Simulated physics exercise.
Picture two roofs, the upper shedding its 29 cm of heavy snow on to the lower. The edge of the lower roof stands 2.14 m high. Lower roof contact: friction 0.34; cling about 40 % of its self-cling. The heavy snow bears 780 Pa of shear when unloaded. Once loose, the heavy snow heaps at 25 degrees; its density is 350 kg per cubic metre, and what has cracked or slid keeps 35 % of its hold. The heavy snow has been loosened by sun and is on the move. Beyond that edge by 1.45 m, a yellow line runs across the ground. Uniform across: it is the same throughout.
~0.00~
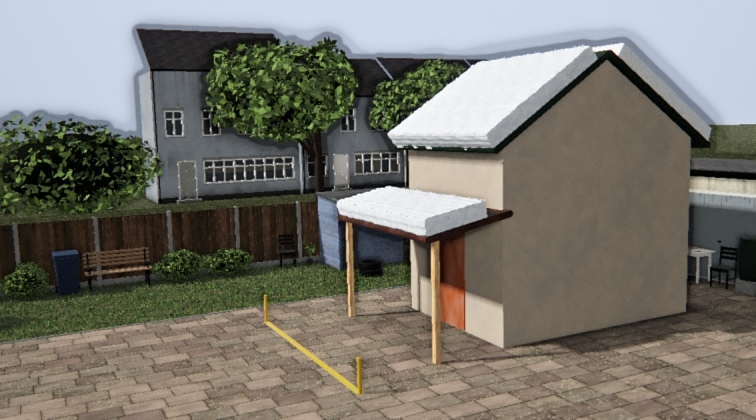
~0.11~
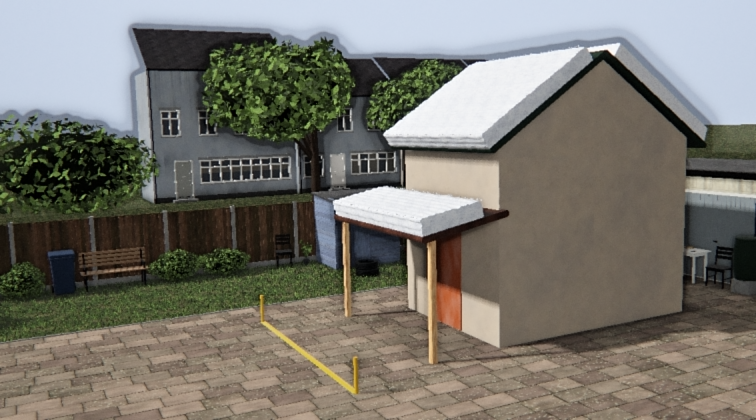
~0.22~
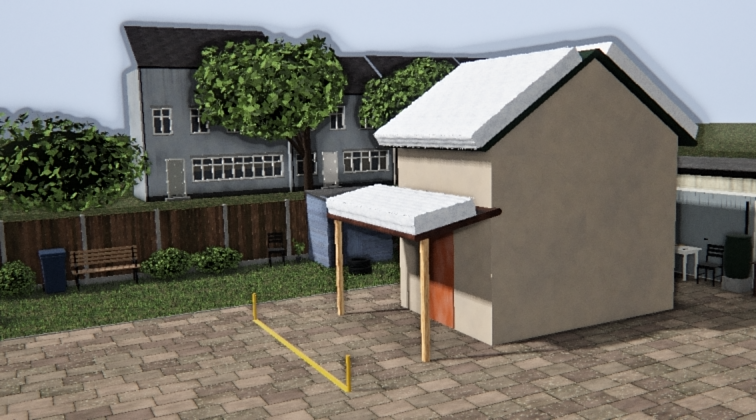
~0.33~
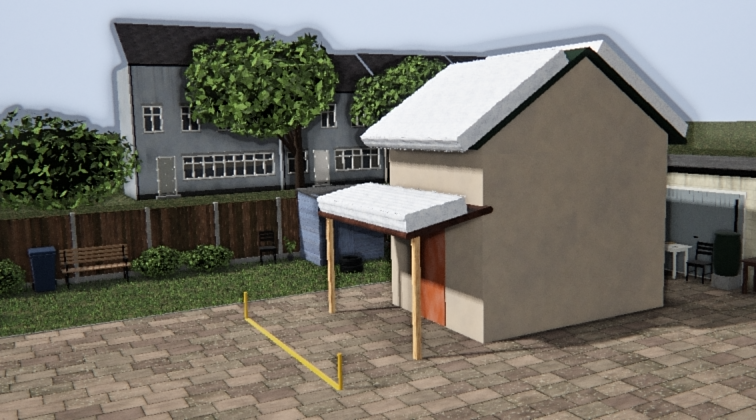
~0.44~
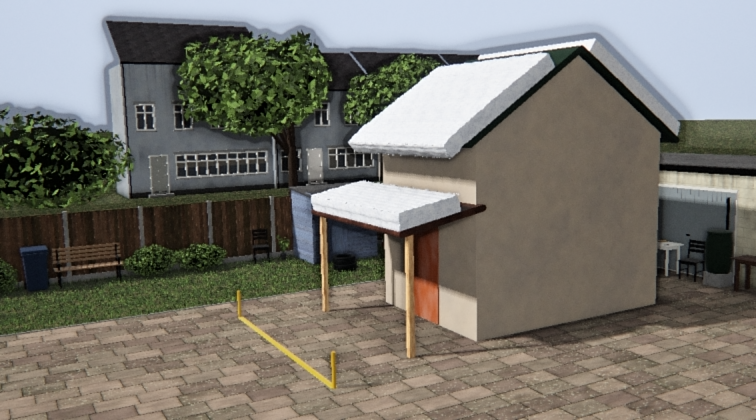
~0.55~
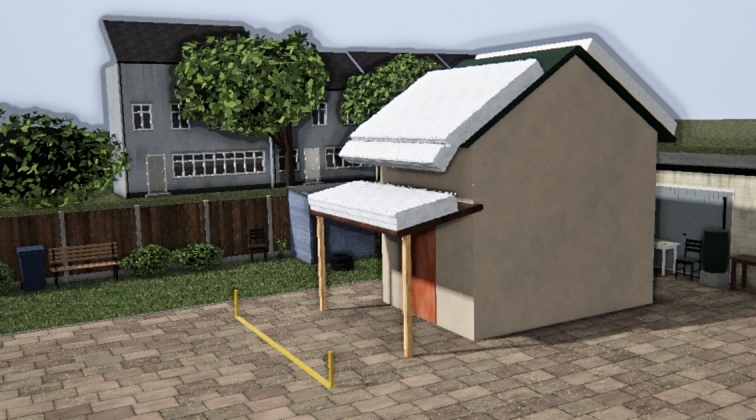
The video shows a beige building with snow on its main roof and on a lower porch roof. The upper snow slides down to the left, baring a green strip near the ridge, then extends past the eave and cracks.
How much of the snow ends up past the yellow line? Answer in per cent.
About 54 %.
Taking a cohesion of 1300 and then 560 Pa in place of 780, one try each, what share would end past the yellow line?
40 %, then 55 %.
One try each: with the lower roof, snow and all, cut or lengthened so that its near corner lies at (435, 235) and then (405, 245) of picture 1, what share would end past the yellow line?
45 %, then 45 %.
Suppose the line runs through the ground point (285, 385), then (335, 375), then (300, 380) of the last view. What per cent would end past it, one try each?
First try around 40 per cent, second around 60 per cent, third around 45 per cent.
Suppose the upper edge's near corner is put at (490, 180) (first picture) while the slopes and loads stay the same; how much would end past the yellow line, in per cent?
In that case it would be around 30 percent.
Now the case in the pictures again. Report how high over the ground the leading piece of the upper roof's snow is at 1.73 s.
0.0 m, more or less.
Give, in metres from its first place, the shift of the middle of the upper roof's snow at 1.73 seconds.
About 5.0 m.
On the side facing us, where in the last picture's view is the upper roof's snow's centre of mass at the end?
Roughly at (273, 369).
By 1.09 s, none is below the lower edge and 0 % is past the line.
By 1.73 s, 64 % is below the lower edge and 30 % is past the line.
By 2.36 s, 77 % is below the lower edge and 54 % is past the line.
By 3.00 s, 77 % is below the lower edge and 54 % is past the line.
By 3.10 s, at the end, 77 % is below the lower edge and 54 % is past the line.
